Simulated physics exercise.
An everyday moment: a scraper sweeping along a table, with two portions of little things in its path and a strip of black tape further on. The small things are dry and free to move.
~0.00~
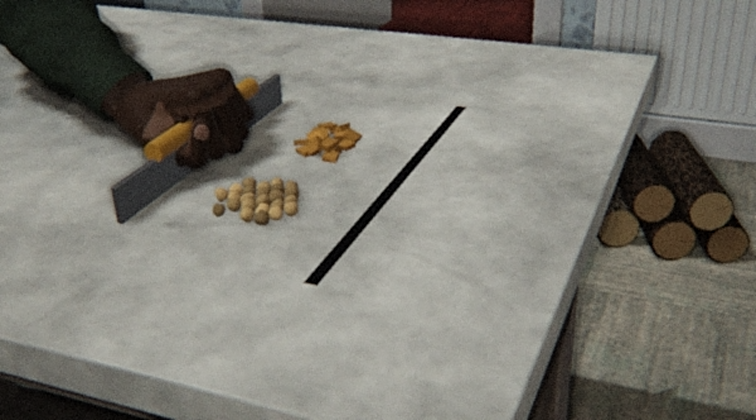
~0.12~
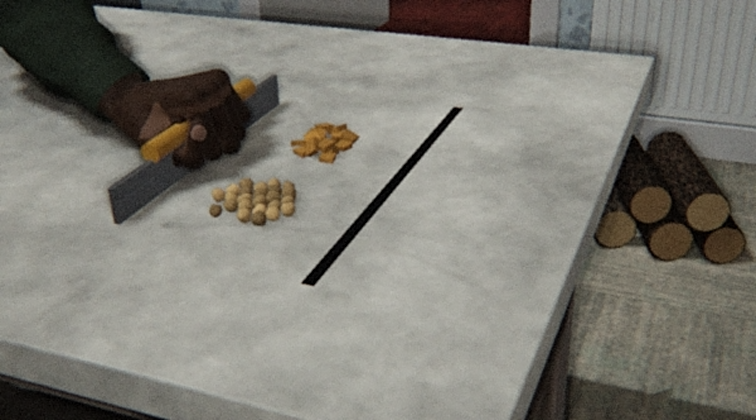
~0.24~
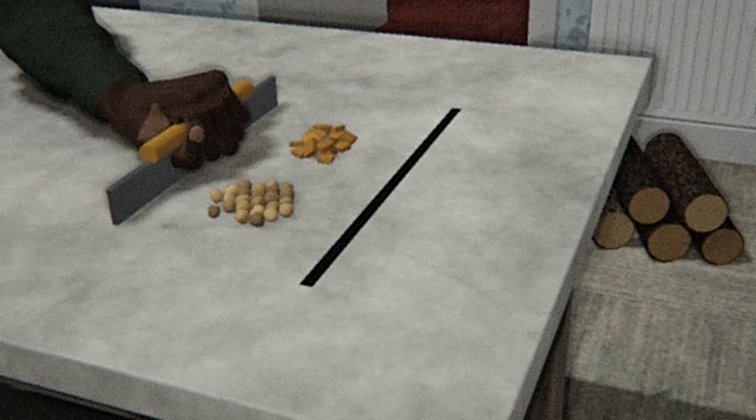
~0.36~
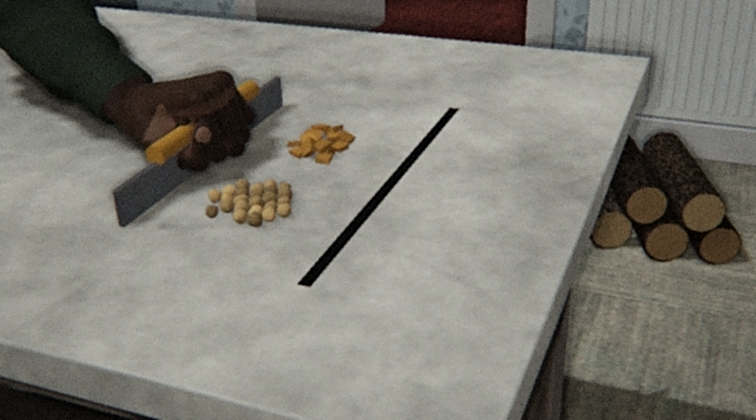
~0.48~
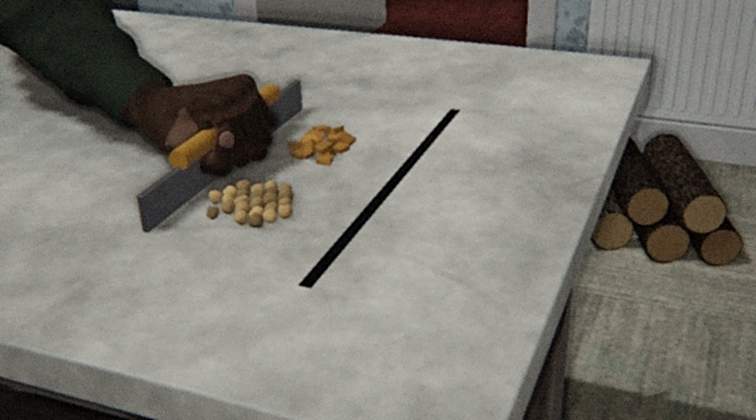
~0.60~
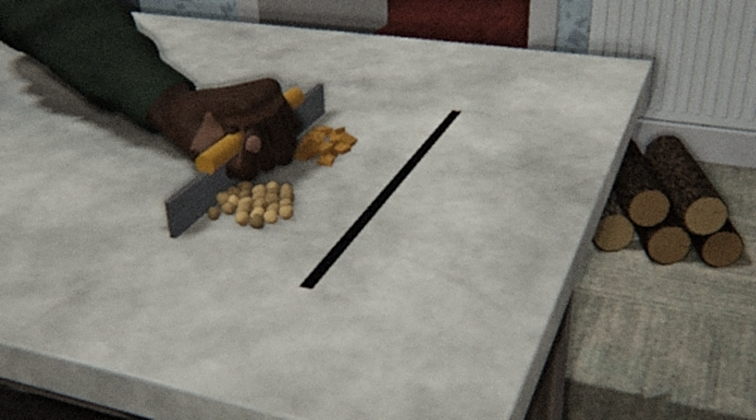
A dark-gloved hand in a green sleeve moves a grey scraper with a yellow handle across a pale, marbled tabletop, seen from above at an angle, with stacked logs on the floor at right. Round beige chickpeas lie in front, small orange crackers behind, and black tape crosses farther right. The scraper first rests, then slides right up to both portions, while the view drifts very slightly.
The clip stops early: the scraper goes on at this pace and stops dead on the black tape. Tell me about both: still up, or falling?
Here the front lot remains up there, and the back lot remains up there.
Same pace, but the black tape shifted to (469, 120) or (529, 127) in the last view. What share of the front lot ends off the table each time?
Near 0 % and 0 %.
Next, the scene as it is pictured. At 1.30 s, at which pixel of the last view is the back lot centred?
Roughly at (441, 163).
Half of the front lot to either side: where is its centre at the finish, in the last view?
Roughly at (390, 229).
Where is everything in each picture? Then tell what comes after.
In the first picture, scraper (131, 194), at rest; black tape (456, 113), well back from the edge; edge at (595, 214); front lot (263, 202), a few dried chickpeas; back lot (319, 145), a few small crackers.
In the second picture, scraper (128, 194), at rest; back lot (316, 145).
In the third picture, scraper (126, 195), at rest; front lot (258, 204).
In the fourth picture, scraper (133, 197); back lot (312, 146).
In the fifth picture, scraper (156, 202); front lot (257, 205).
In the sixth picture, scraper (183, 207); black tape (451, 118); edge at (590, 219); front lot (260, 207); back lot (314, 149).
By 0.94 s, scraper still moving, near (328, 144); front lot all on the table, its front near (363, 227); back lot all on the table, its front near (389, 153).
By 1.30 s, scraper stopped at the black tape; front lot all on the table, its front near (445, 243); back lot all on the table, its front near (459, 165).
When it is over (1.8 s), scraper stopped at the black tape; front lot all on the table, its front near (446, 244); back lot all on the table, its front near (459, 165).
